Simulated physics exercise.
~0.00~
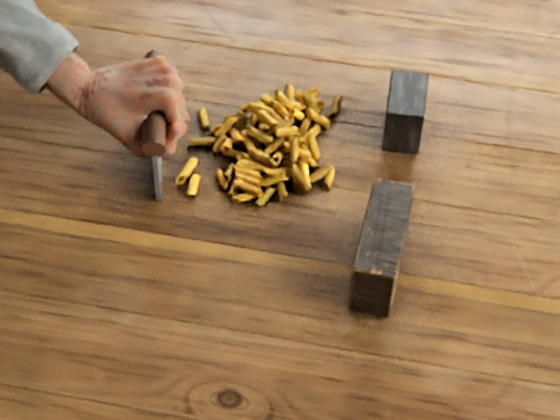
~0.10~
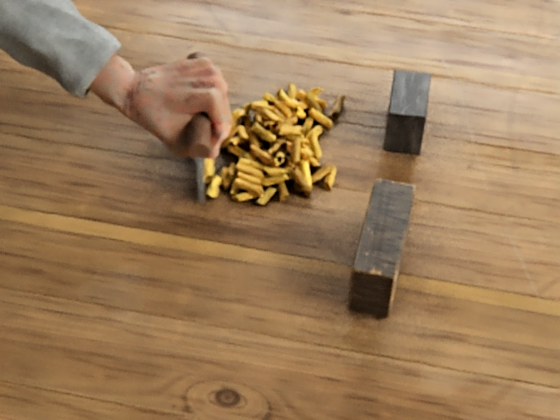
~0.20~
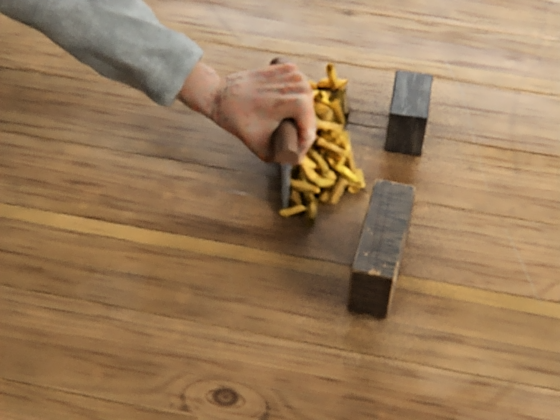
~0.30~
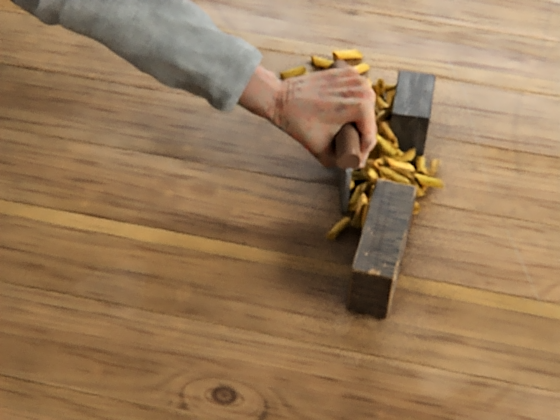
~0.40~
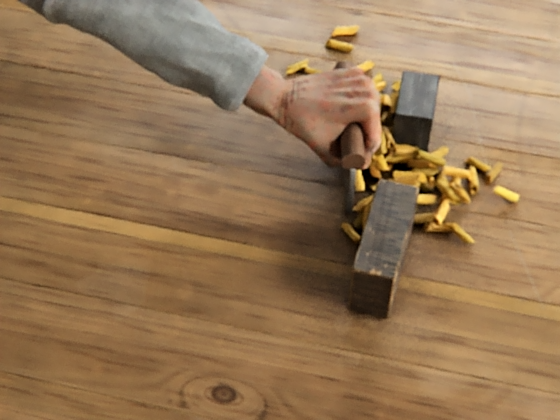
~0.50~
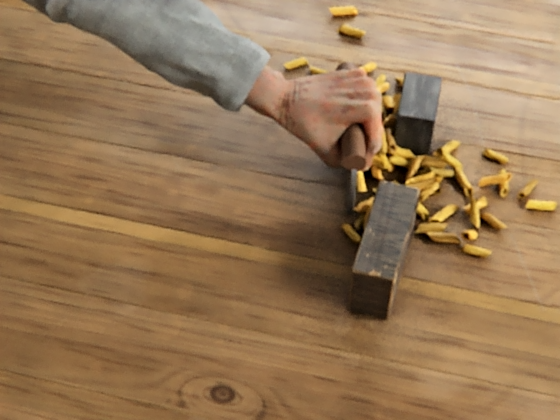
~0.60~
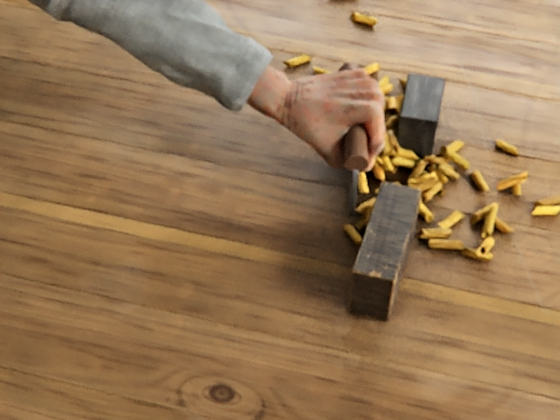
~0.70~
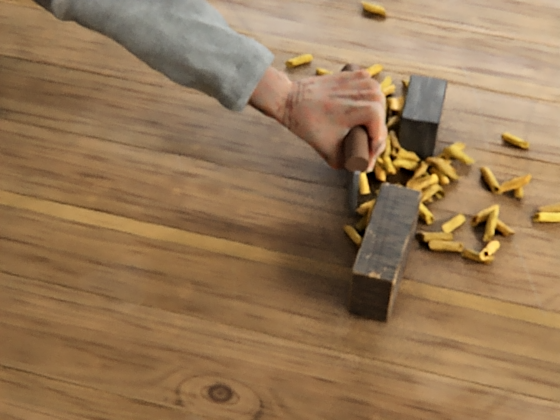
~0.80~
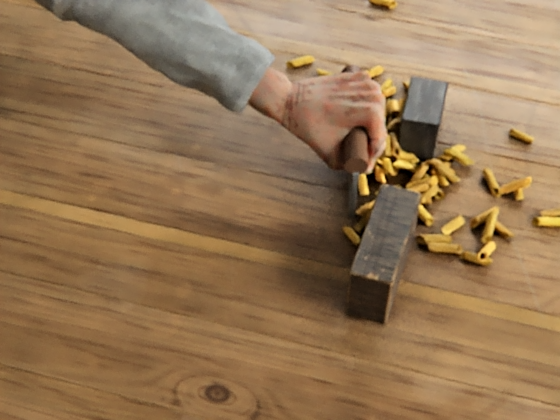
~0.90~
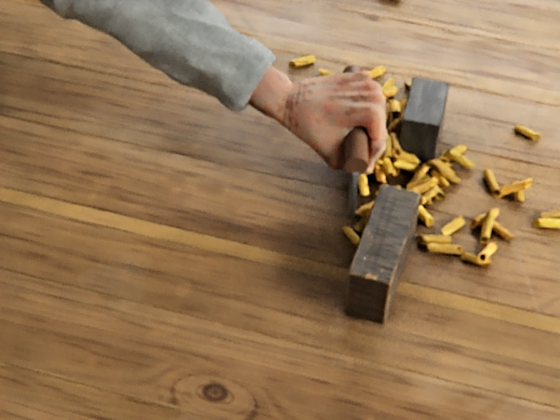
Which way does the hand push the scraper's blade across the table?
The blade moves to the right, pushing the pasta towards the two dark blocks.
